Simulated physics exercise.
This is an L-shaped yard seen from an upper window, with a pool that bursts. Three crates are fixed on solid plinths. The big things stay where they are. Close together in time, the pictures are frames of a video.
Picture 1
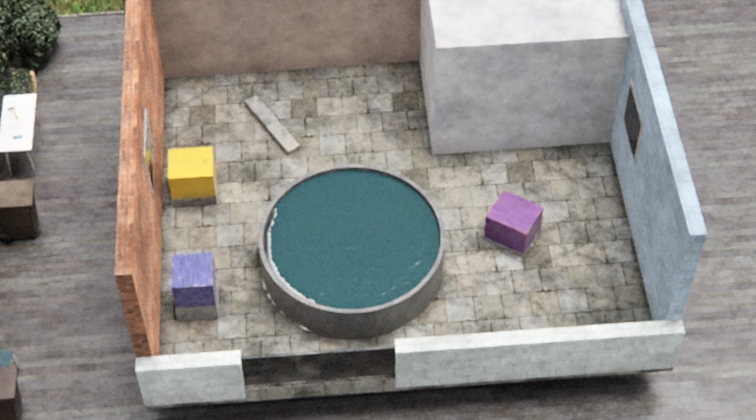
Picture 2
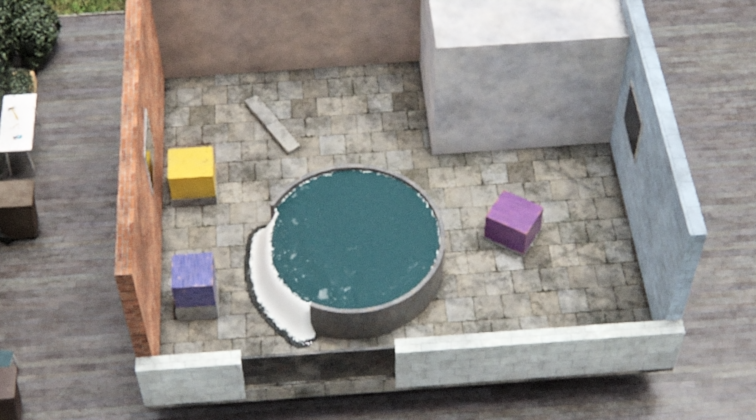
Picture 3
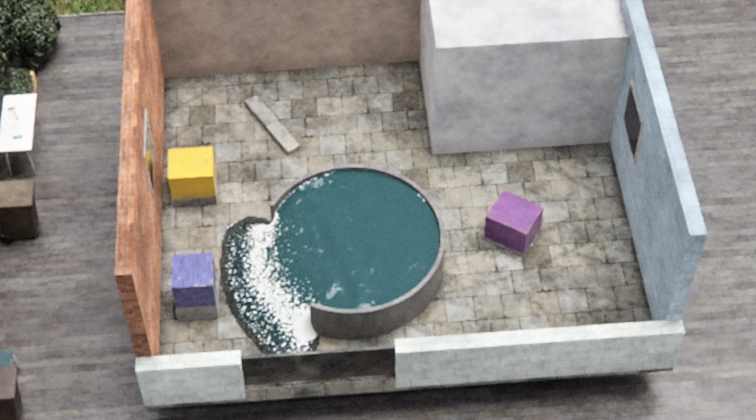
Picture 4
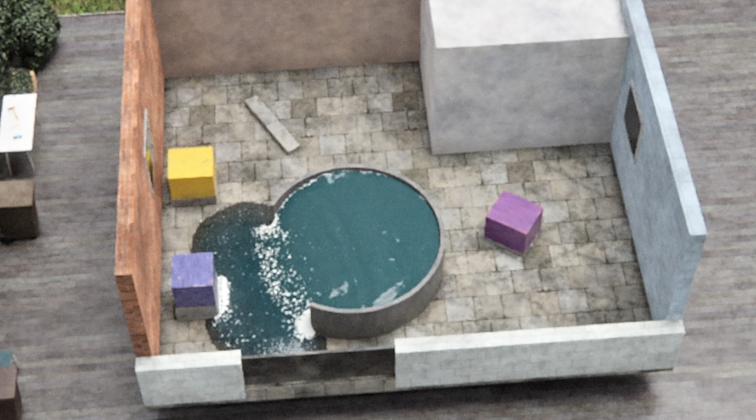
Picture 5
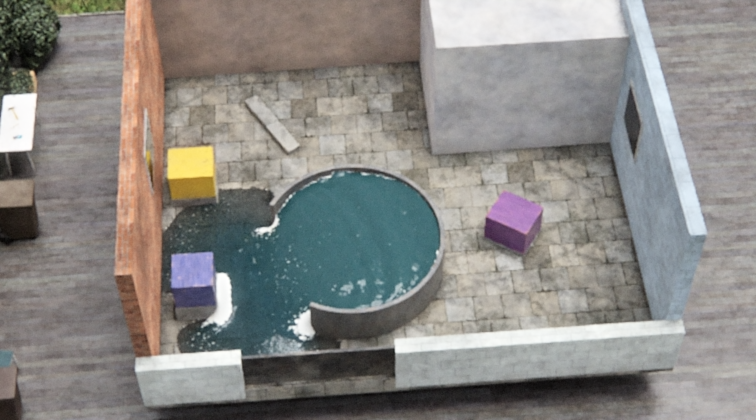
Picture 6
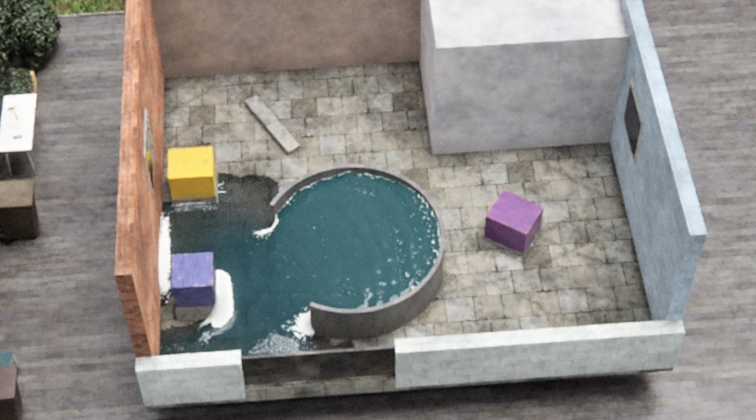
Round pool bursting open on its left side, water spreading across the paved yard, around a blue block and reaching the brick wall.
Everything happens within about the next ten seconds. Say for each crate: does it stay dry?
As I see it, the purple crate ends up wet. The blue crate ends up wet. The yellow crate ends up wet.
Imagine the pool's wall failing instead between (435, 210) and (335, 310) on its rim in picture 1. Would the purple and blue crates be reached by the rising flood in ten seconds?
Observed: Purple is doused; blue stays clear.
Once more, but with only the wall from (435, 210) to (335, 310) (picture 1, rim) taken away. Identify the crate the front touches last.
It's the yellow one.
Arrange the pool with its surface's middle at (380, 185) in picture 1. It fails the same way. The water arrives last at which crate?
Purple one.
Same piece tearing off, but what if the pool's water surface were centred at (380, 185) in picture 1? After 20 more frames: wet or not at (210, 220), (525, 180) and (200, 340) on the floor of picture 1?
First drenched; next unwetted; last drenched.
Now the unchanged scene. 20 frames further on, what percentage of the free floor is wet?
Some 55 per cent.
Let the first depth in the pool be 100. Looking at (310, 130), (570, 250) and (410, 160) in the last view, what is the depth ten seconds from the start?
Readings in order: Around 18, 8 and 18 %.
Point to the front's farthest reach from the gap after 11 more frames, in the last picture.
I reckon the front has reached (165, 82) by then.
A moment on, water covers 20 % of the floor; the purple crate not reached, the blue crate water round its plinth, the yellow crate water round its plinth.
Next, water covers 30 % of the floor; the purple crate not reached, the blue crate water round its plinth, the yellow crate water round its plinth.
Then, water covers 55 % of the floor; the purple crate not reached, the blue crate water round its plinth, the yellow crate water round its plinth.
Later, water covers 85 % of the floor; the purple crate water round its plinth, the blue crate water round its plinth, the yellow crate water round its plinth.
In the end, water covers 100 % of the floor; the purple crate was topped, the blue crate was topped, the yellow crate was topped.
